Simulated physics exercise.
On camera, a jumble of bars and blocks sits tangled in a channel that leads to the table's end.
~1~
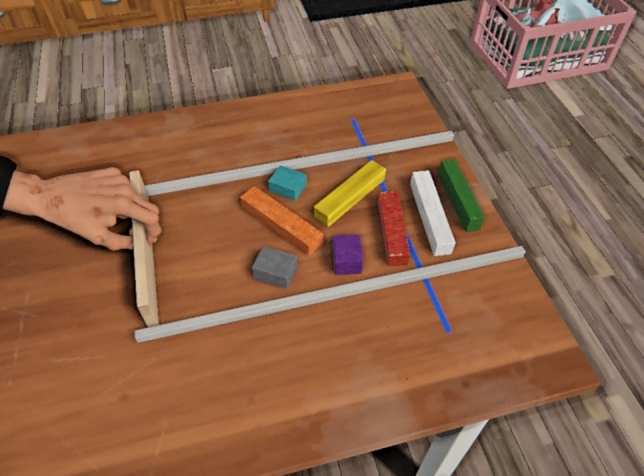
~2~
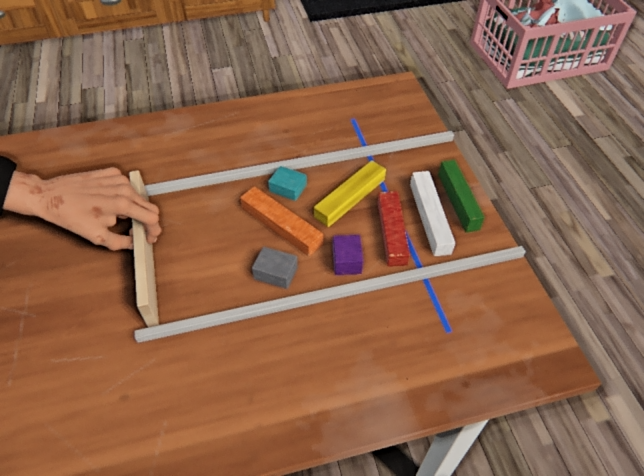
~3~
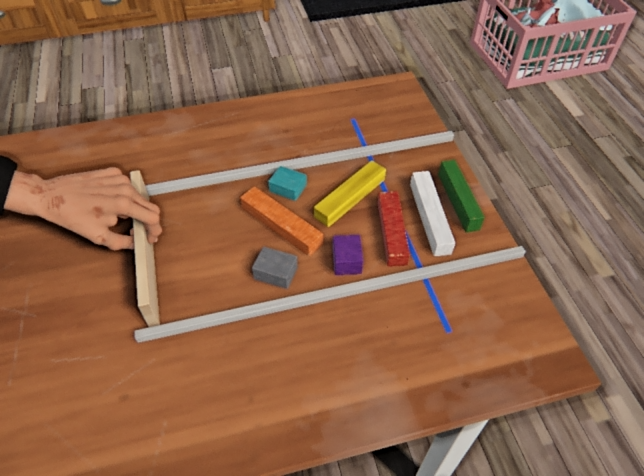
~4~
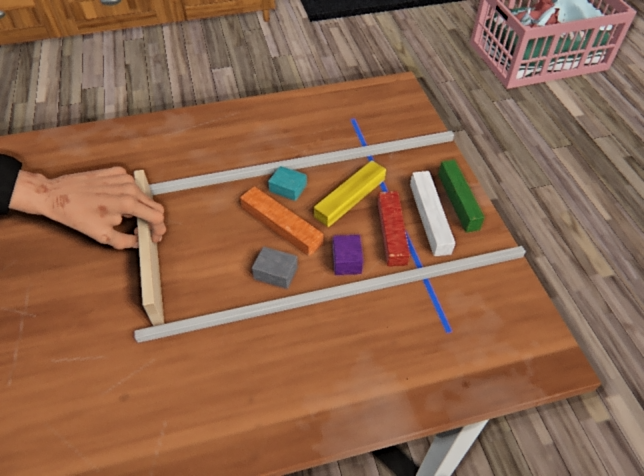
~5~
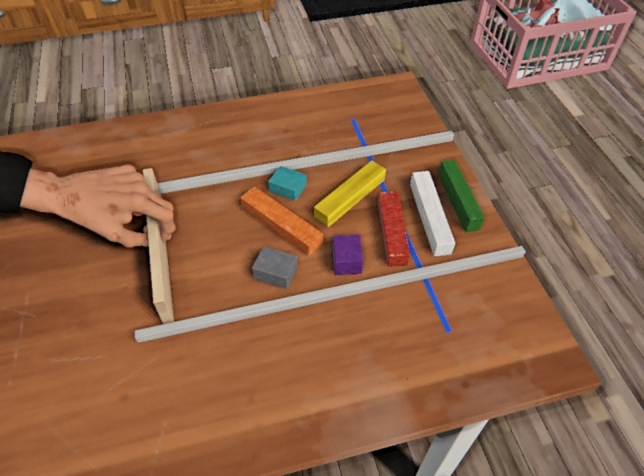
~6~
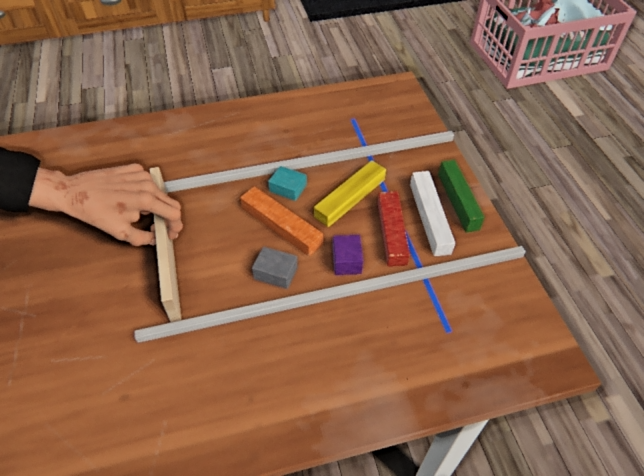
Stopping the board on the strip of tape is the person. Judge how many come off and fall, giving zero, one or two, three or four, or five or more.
Number falling: Zero.
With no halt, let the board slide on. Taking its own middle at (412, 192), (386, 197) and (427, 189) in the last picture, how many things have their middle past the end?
In order: 1, 0, 2.
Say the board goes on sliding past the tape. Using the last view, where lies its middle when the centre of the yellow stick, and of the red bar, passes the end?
I'd put it close to (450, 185), and close to (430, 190) for the other one.
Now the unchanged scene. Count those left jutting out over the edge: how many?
The figure is 1.
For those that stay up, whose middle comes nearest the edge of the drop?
The green bar is the one.
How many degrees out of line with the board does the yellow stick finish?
Close to 10°.
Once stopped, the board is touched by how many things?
Count: 3.
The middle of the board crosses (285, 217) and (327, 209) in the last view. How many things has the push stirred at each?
Counts: 5 and 6.
Early on, none off yet; green bar at rest near (460, 195); white bar at rest near (431, 212); red bar at rest near (393, 228).
Finally, the number that fall off is zero.
